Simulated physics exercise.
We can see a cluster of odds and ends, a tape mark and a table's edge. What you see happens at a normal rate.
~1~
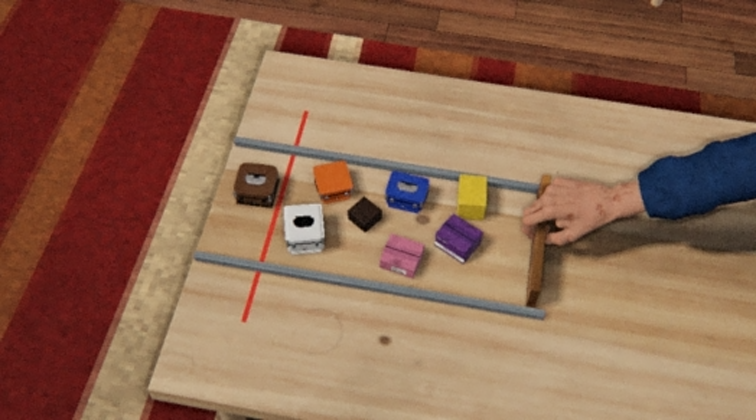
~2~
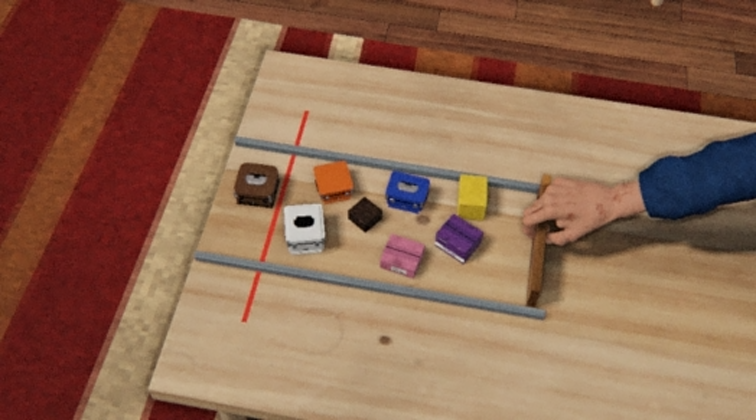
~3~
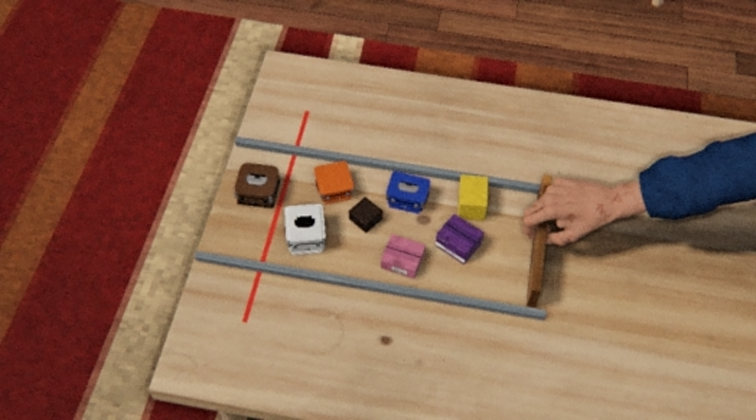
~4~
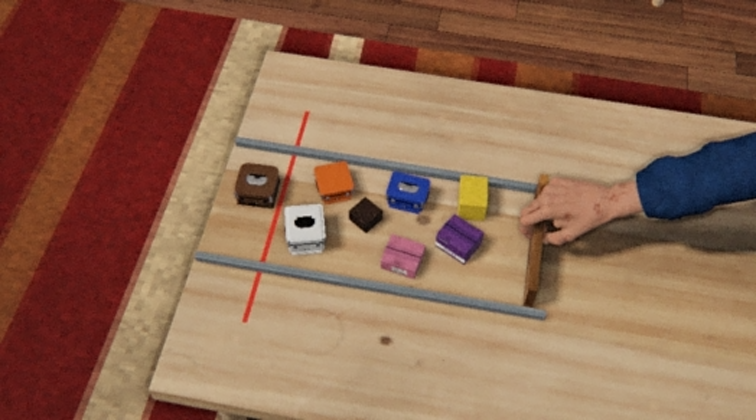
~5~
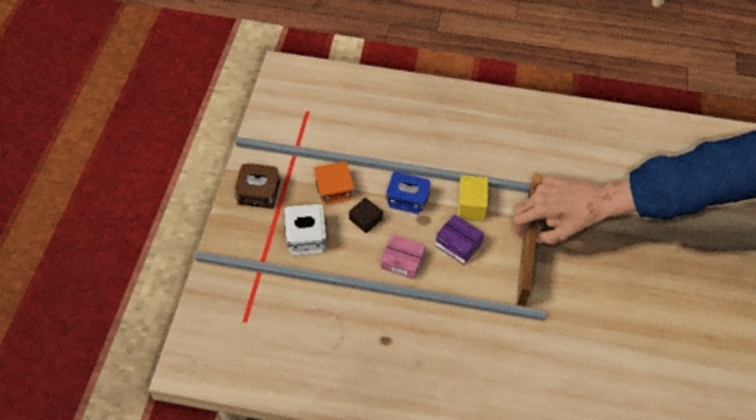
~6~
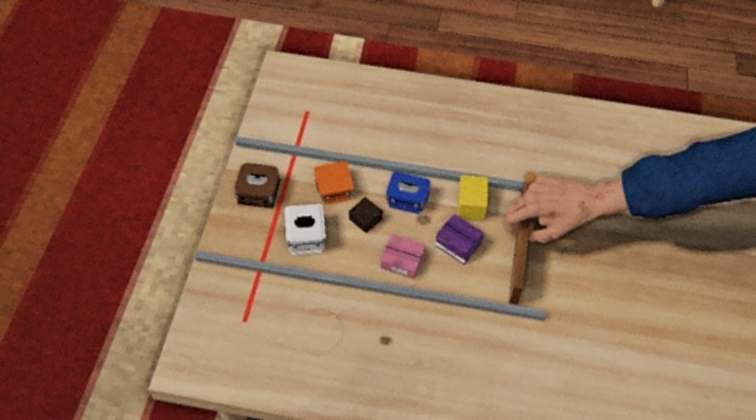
A hand in a blue sleeve moves a wooden board slightly left between two grey rails on a pale wooden table, seen from above at an angle over a striped rug. Brown and white cases lie at left near a red tape line, with orange, black, blue, pink, purple and yellow pieces to the right. The board stays still at first, then slides a little leftward, while the pieces and camera remain still.
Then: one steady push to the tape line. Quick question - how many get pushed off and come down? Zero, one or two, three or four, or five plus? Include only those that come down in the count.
Drops: Fewer than three, some.
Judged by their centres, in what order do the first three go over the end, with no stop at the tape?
First the brown case, next the orange case, then the white case.
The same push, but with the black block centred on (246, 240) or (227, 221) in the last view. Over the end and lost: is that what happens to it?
Taking the places in order, it ends up off; it ends up off.
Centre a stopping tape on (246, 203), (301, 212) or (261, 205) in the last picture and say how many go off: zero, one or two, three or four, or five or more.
Five or more; one to two; three to four.
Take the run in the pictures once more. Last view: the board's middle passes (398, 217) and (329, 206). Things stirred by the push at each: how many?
At that stage 6; at the next, 8.
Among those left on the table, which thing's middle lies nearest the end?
The one is the white case.
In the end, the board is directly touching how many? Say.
Tally at the end: 3.
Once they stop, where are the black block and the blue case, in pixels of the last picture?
Around (235, 190), then around (243, 165).
Soon after, none off yet; brown case at rest near (258, 186); white case at rest near (305, 229); orange case at rest near (334, 183).
Then, none off yet; brown case moved a little near (238, 185); white case moved a little near (289, 228); orange case moved well along near (278, 168).
At rest, the number that fall off is one or two; fallen, orange case and brown case.
